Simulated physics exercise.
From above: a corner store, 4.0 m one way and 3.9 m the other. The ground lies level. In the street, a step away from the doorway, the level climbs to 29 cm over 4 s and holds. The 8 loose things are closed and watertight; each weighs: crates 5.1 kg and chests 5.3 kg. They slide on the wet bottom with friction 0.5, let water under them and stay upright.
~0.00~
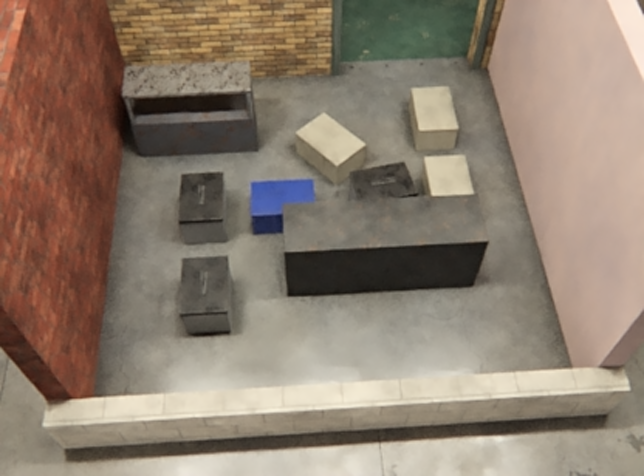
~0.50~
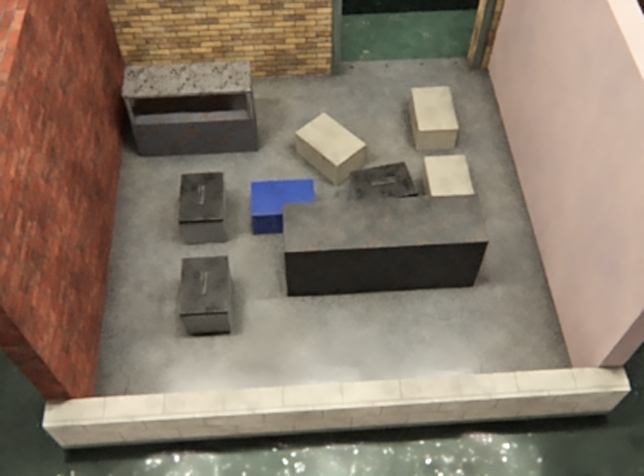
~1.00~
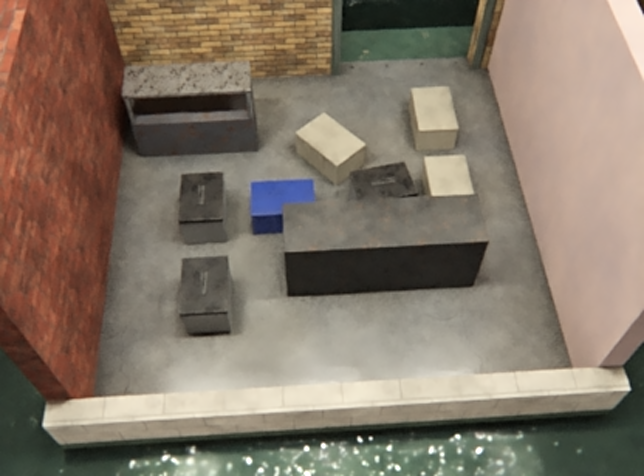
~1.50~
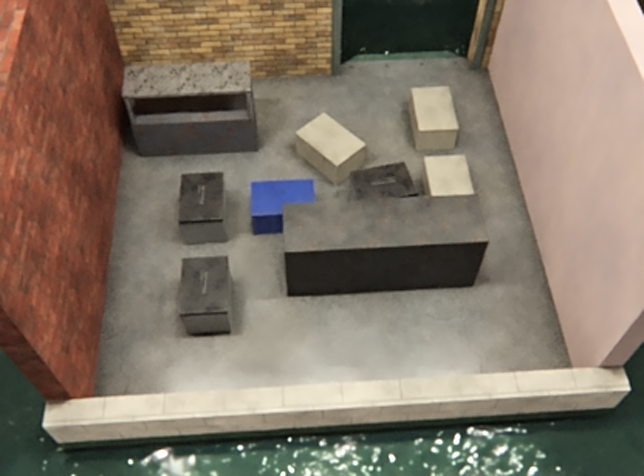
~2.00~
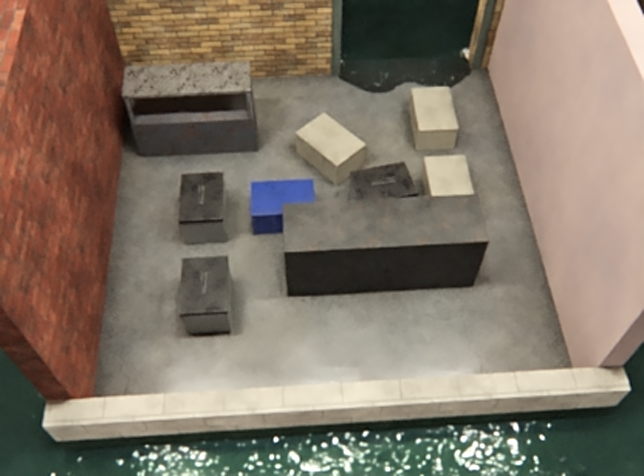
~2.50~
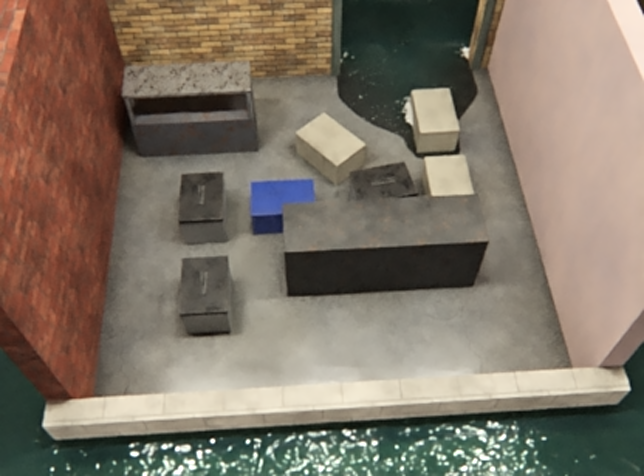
Corner store seen from above, dark green water covering the street outside, then spreading through the doorway around a pale crate.
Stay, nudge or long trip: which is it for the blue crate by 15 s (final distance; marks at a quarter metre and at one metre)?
The blue crate gets carried off.
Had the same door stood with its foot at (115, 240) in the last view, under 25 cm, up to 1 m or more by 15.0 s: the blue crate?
Then the blue crate gets carried off.
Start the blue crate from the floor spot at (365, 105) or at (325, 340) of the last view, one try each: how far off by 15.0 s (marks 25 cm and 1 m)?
In that order: It gets carried off; it ends far away.
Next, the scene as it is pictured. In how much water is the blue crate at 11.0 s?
About 21 cm.
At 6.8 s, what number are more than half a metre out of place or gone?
By then 6.
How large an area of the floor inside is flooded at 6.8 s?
Some 14 m2.
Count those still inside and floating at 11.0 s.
8 of them.
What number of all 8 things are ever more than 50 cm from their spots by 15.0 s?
That makes 7.
After 3.5 s the blue crate is near (283, 197), 0.0 m from its start, aground; 1 afloat.
After 6.8 s the blue crate is near (125, 296), 1.7 m from its start, afloat; 7 afloat.
After 11.0 s the blue crate is near (166, 353), 1.9 m from its start, afloat; 8 afloat.
After 15.0 s the blue crate is near (168, 279), 1.4 m from its start, afloat; 8 afloat.
